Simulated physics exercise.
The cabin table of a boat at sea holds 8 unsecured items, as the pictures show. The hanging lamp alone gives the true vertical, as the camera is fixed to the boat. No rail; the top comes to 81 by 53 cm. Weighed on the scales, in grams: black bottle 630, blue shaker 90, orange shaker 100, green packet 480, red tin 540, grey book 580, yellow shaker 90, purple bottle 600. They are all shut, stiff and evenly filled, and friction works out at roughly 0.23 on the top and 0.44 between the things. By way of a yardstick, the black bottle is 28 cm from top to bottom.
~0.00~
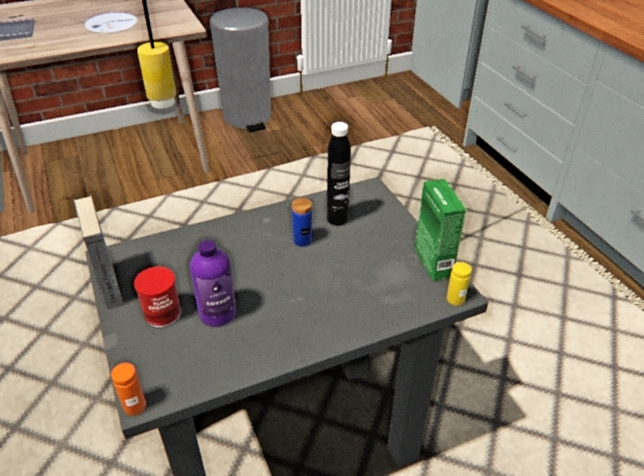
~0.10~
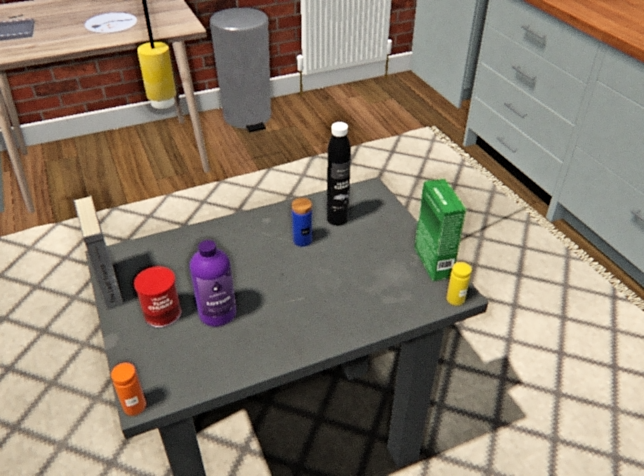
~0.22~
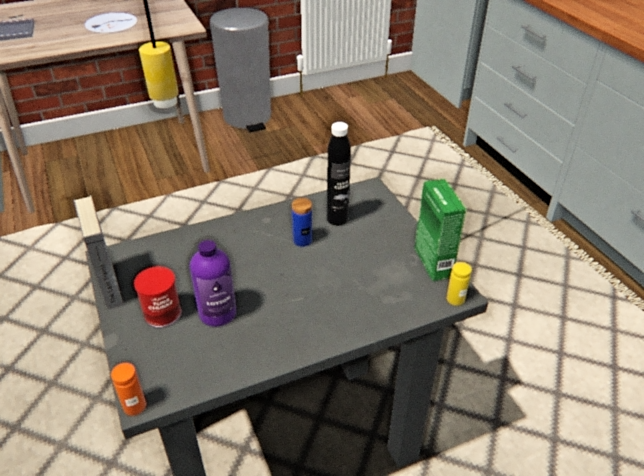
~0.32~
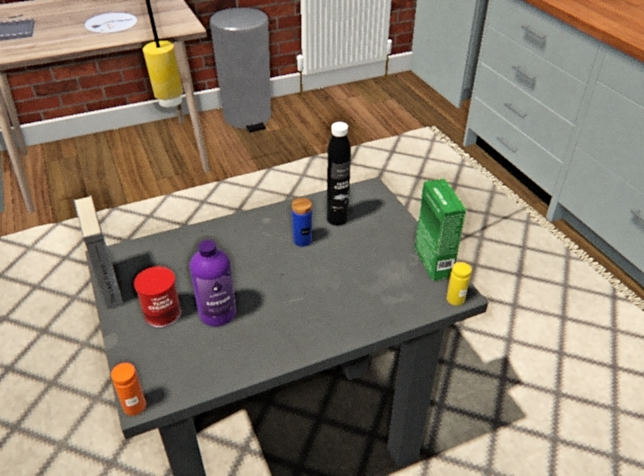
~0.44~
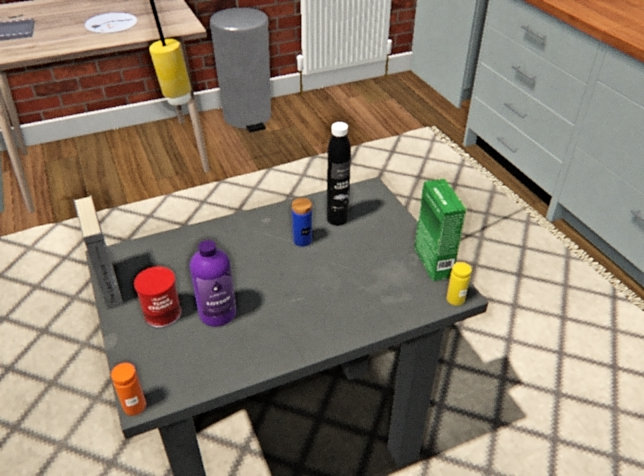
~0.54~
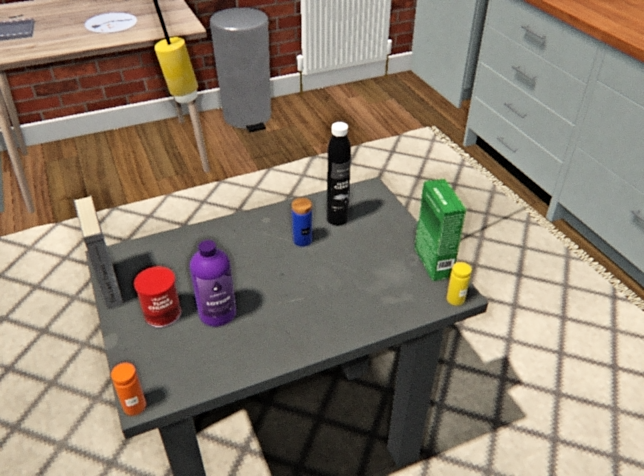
In the video, bottles, shakers, a red tin, a green packet and a grey book stay still on a dark table, while a hanging yellow lamp in the background starts upright and gradually swings a little to the right.
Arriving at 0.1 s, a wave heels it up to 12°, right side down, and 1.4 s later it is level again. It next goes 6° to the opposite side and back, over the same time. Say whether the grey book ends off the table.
Watch the grey book - it stays on the tabletop.
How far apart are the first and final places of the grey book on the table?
It ends up around 19 cm from its start.
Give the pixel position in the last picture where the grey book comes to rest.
Roughly (181, 260).
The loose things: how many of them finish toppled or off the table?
That makes 1.
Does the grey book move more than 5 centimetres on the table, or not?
Outcome for the grey book: Displaced.
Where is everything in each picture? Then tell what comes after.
The first frame shows boat level; grey book (99, 253); black bottle (339, 176).
The second frame shows boat level; orange shaker (129, 390); green packet (439, 230).
The third frame shows floor tilted 1°, right side down; red tin (159, 297); yellow shaker (459, 284).
The fourth frame shows floor tilted 3°, right side down; purple bottle (213, 281); black bottle (339, 176).
The fifth frame shows floor tilted 6°, right side down; blue shaker (302, 222); orange shaker (129, 390).
The sixth frame shows floor tilted 8°, right side down; grey book (99, 253); green packet (439, 230).
After 1.04 s, floor tilted 9°, right side down; grey book tipped 21° from how it sat near (117, 248).
After 1.14 s, floor tilted 6°, right side down; grey book tipped 47° from how it sat near (139, 249).
After 1.24 s, floor tilted 4°, right side down; grey book on its side near (169, 265).
After 1.54 s, boat level; grey book on its side near (181, 260).
At rest (3.4 s), tipped over on the table, grey book; the other 7 in place, give or take 5 cm. In the last view, grey book near (181, 260).
